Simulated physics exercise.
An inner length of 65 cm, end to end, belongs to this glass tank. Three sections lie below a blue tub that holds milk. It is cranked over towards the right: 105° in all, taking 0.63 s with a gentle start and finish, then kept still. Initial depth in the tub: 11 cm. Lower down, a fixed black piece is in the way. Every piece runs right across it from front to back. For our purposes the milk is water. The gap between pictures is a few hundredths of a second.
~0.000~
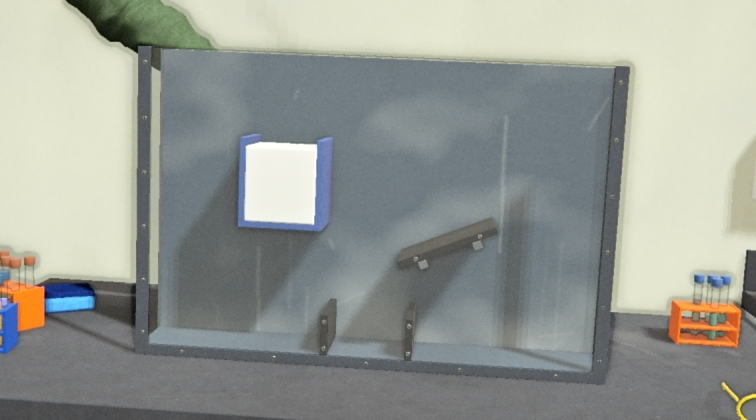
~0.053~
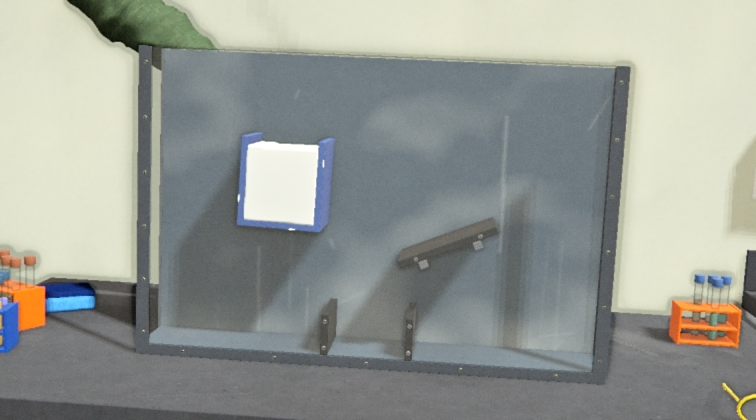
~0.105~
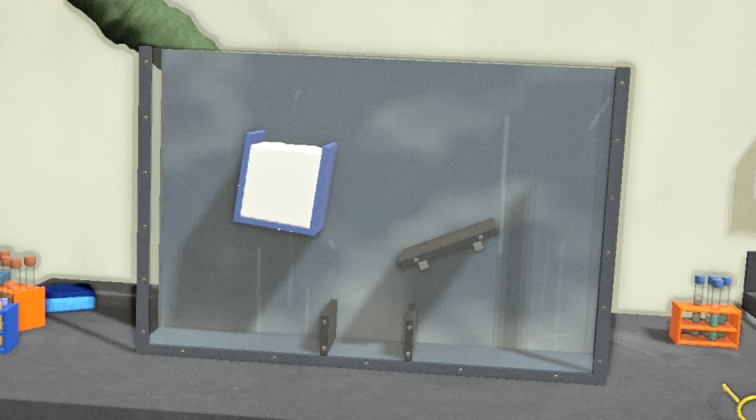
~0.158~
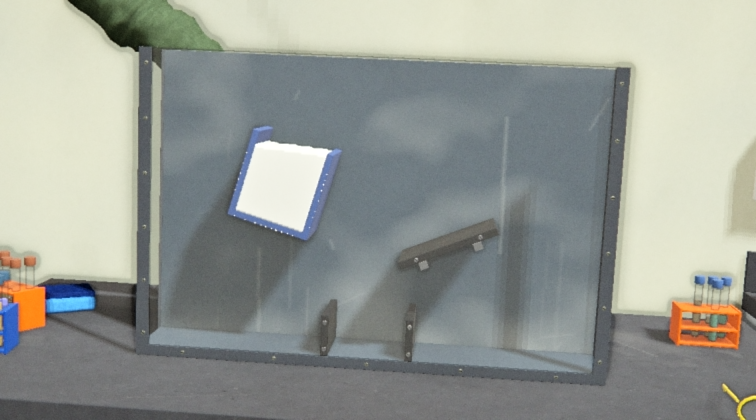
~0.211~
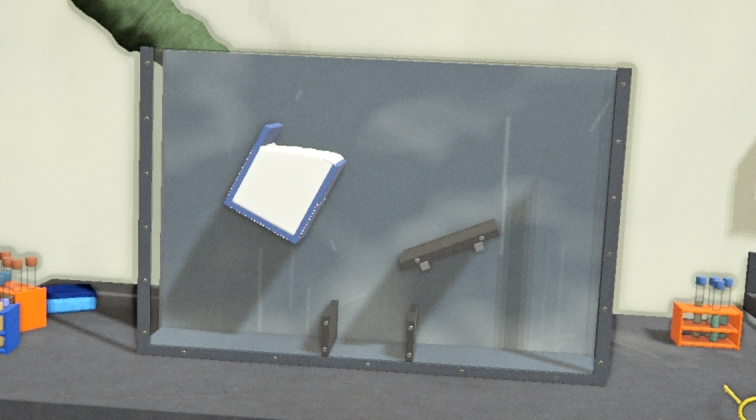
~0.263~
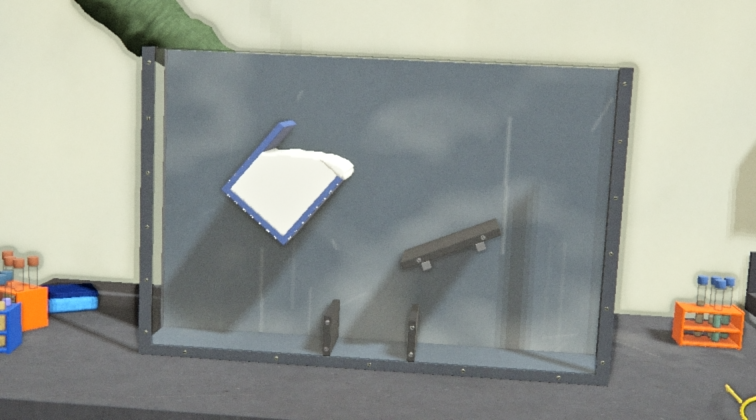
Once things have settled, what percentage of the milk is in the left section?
About 30 per cent.
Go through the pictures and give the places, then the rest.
In the first frame, the tub leans 0°; its pouring lip is at (320, 143); the highest milk is at (263, 149); divider tops at (325, 316) and (410, 321).
In the second frame, the tub leans 2°; its pouring lip is at (322, 144); the highest milk is at (270, 149).
In the third frame, the tub leans 7°; its pouring lip is at (325, 149); the highest milk is at (266, 149).
In the fourth frame, the tub leans 15°; its pouring lip is at (330, 156); the highest milk is at (264, 149).
In the fifth frame, the tub leans 26°; its pouring lip is at (335, 166); the highest milk is at (270, 152).
In the sixth frame, the tub leans 39°; its pouring lip is at (339, 178); 2 per cent is over the lip, reaching (344, 174).
Then, 0.46 s in, 5 per cent is down, the largest part in the middle section.
Then, 0.71 s in, 51 per cent is down, the largest part in the middle section.
Then, 1.04 s in, 97 per cent is down, the largest part in the middle section.
Finally, the split from left to right is 29, 57 and 15 per cent.
